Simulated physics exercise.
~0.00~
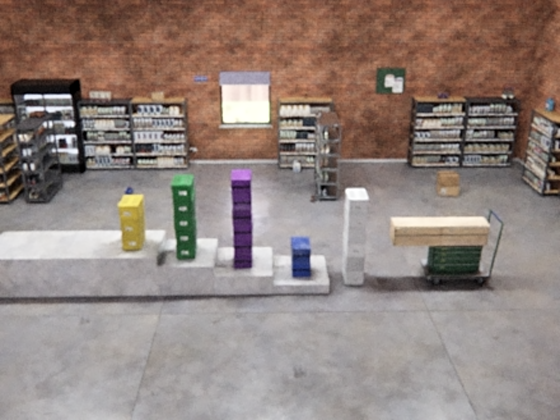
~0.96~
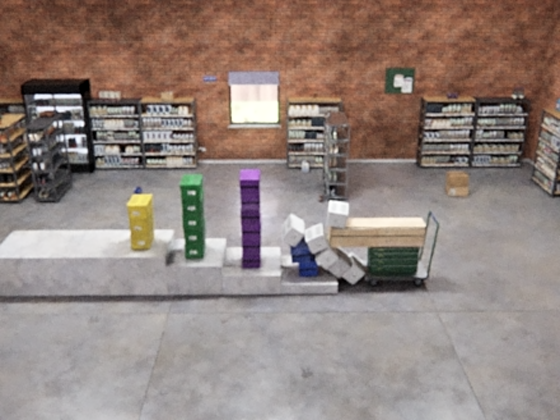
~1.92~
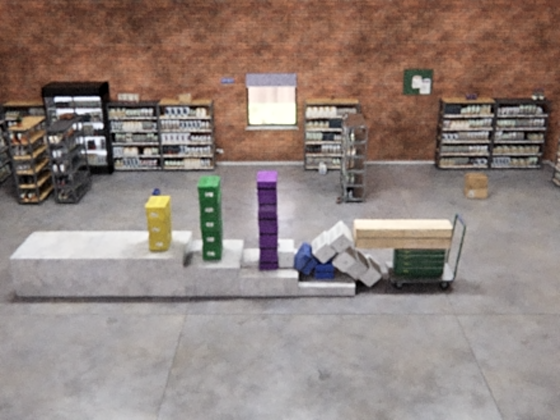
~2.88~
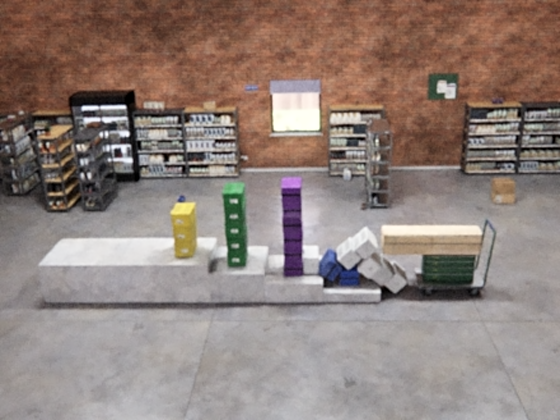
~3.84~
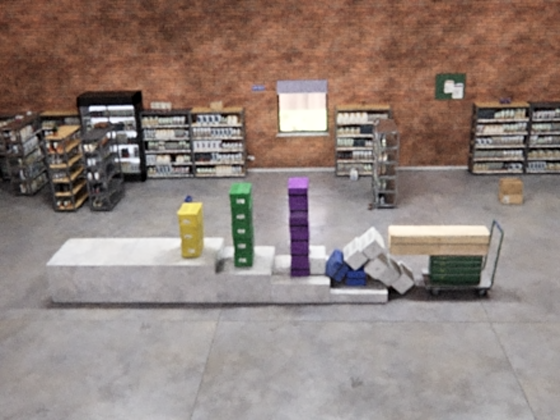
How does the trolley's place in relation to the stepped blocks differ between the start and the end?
At the start the trolley stood farther to the right of the steps, beyond the upright pale pile. By the end it was closer to them, with the toppled pale totes heaped in between.
